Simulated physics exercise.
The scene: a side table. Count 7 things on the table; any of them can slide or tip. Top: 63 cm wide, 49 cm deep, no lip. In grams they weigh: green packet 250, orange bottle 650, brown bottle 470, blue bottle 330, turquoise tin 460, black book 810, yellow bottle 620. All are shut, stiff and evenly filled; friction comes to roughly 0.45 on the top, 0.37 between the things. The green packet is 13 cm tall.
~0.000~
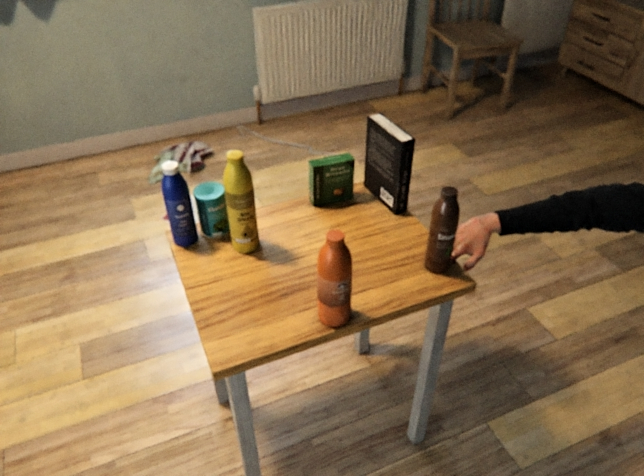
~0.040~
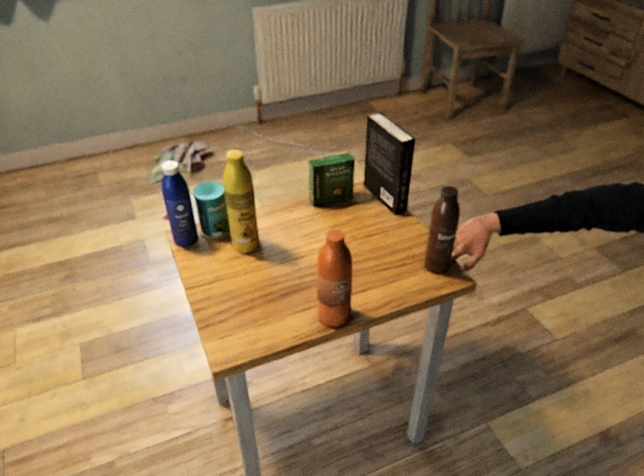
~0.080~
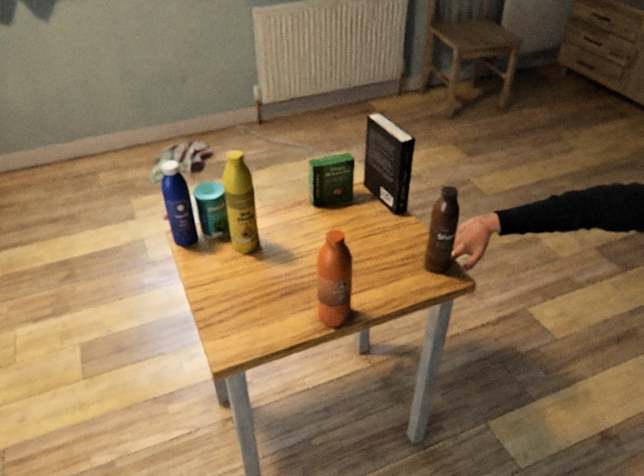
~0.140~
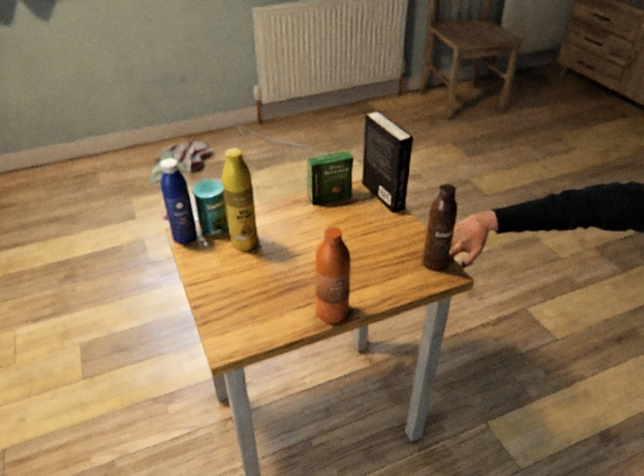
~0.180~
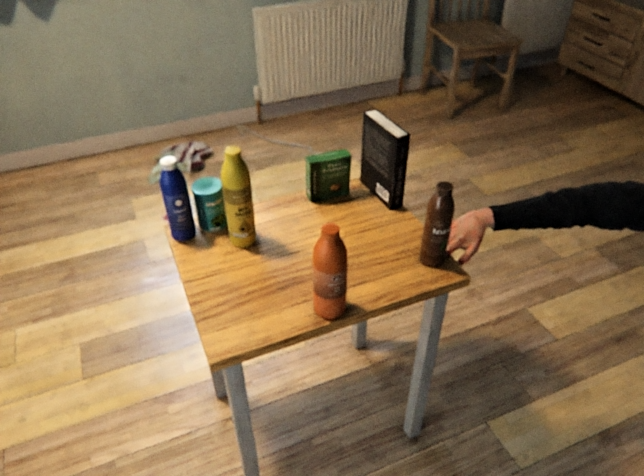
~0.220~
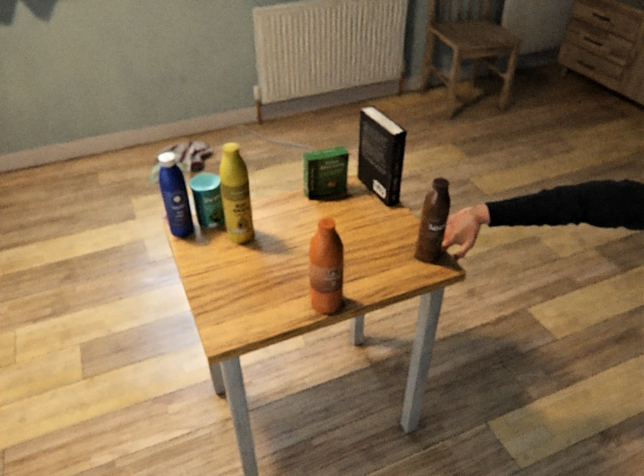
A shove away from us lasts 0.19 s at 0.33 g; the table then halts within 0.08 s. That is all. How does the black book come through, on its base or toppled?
The black book is still upright.
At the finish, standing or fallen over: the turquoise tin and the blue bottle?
The turquoise tin stays upright; the blue bottle tips over.
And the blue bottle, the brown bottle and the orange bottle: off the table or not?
The blue bottle finishes off the table; the brown bottle is still on the table; the orange bottle ends on the table.
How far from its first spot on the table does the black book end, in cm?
About 3 cm.
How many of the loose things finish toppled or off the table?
In all, 5.
After 0.52 s, table along by 8 cm; green packet and blue bottle now off the table; black book moved 2 cm near (370, 147); brown bottle 48° off upright.
After 0.72 s, table along by 8 cm; yellow bottle now off the table; black book moved 3 cm near (369, 145); brown bottle on its side.
After 0.82 s, table along by 8 cm; black book moved 3 cm near (369, 145); orange bottle on its side; brown bottle on its side.
In the end (3.0 s), off the table and tipped over, green packet, blue bottle and yellow bottle; toppled on the table, orange bottle and brown bottle; the other 2 under 5 cm from the start. In the last view, black book near (369, 145).
